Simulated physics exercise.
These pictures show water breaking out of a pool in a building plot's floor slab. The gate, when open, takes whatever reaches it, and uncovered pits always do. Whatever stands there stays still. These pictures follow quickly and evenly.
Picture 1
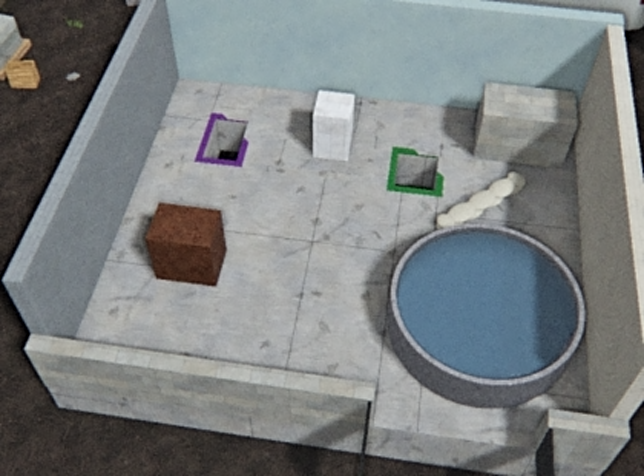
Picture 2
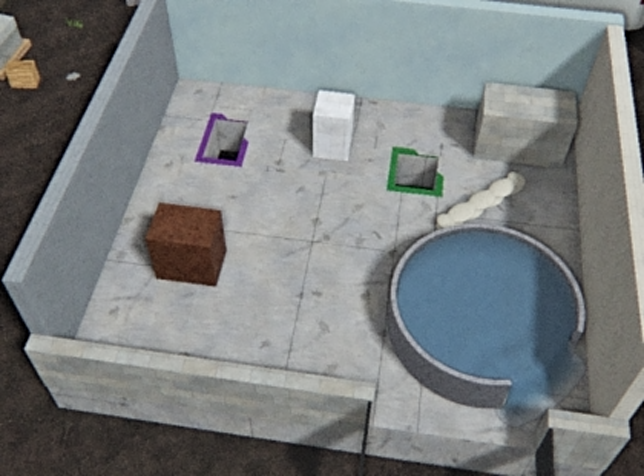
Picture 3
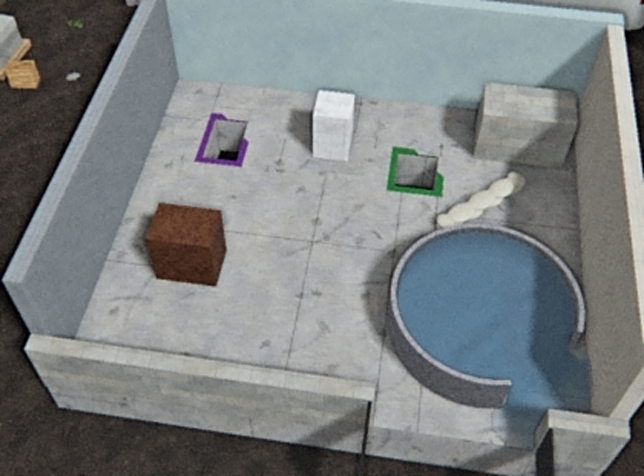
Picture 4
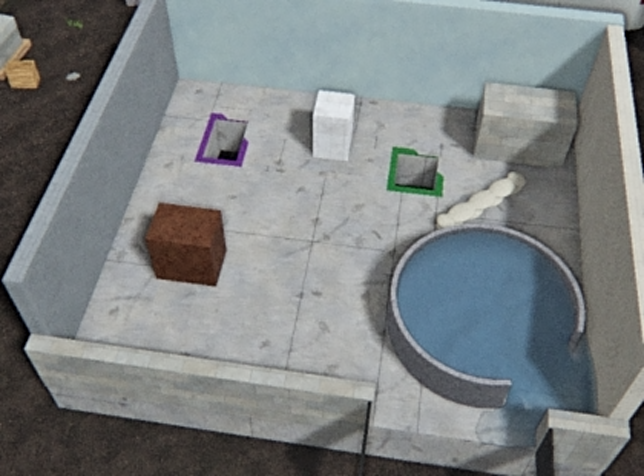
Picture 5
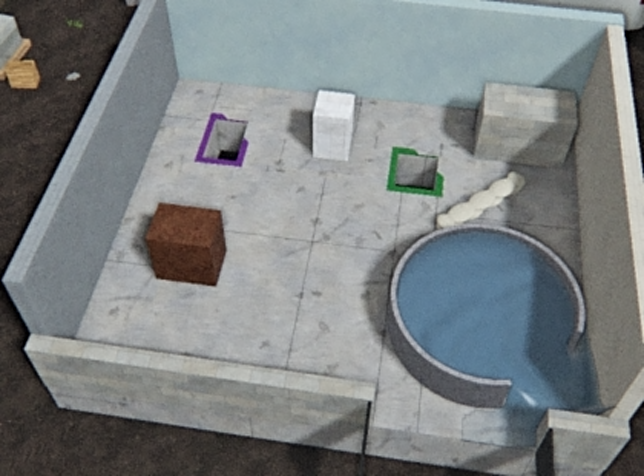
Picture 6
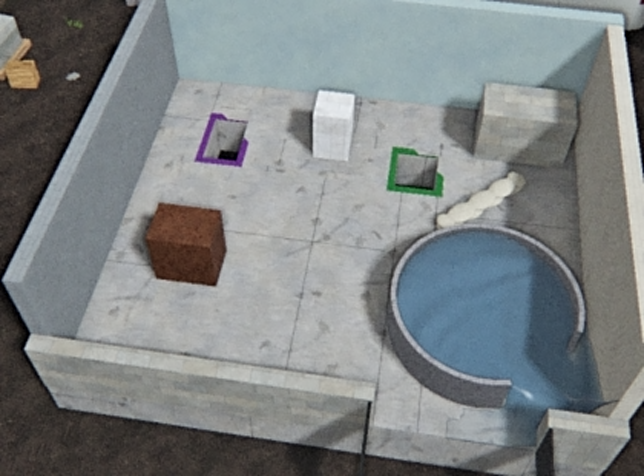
On a walled concrete floor, the round pool's front wall opens and blue water pours out.
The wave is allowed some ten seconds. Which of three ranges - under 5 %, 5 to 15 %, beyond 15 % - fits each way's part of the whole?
In the end the gate ends up with a share topping fifteen per cent. The purple pit ends up with a share that stays below five per cent. The green pit ends up with a share that stays below five per cent.
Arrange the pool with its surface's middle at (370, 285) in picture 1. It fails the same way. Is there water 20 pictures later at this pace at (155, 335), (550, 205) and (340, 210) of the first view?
Looking at all three, I'd call them bone dry, swamped, bone dry.
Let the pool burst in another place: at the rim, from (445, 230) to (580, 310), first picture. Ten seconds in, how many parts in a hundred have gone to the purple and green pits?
Out of every hundred parts, purple takes 8 and green takes 20.
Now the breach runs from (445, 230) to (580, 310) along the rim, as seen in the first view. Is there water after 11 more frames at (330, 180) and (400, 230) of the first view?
The first would be drenched and the second drenched.
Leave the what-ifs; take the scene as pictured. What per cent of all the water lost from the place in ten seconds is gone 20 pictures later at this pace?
It comes to around 45 per cent.
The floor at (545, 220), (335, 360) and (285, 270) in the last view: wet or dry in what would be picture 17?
First swamped, then spared, then spared.
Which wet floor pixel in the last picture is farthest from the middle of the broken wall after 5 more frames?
The flood front should get to about (560, 237).
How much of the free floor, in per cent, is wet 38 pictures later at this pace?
25 %.
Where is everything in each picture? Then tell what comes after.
The pool at (486, 301) is whole and still, in the first picture.
Water pours out at (546, 380) and has run to (573, 356), in the second picture.
Water pours out at (545, 382) and has run to a hidden place, in the third picture.
The front is at (585, 332), out from the gap at (544, 383), in the fourth picture.
Water pours out at (544, 383) and has run to a hidden place, in the fifth picture.
The front is at (583, 292), out from the gap at (545, 382), in the sixth picture.
A moment on, water covers 5 % of the floor; the gate 5 %, the purple pit 0 %, the green pit 0 %.
Next, water covers 10 % of the floor; the gate 12 %, the purple pit 0 %, the green pit 0 %.
Then, water covers 20 % of the floor; the gate 20 %, the purple pit 0 %, the green pit 0 %.
Later, water covers 25 % of the floor; the gate 31 %, the purple pit 0 %, the green pit 1 %.
In the end, water covers 30 % of the floor; the gate 43 %, the purple pit 0 %, the green pit 3 %.
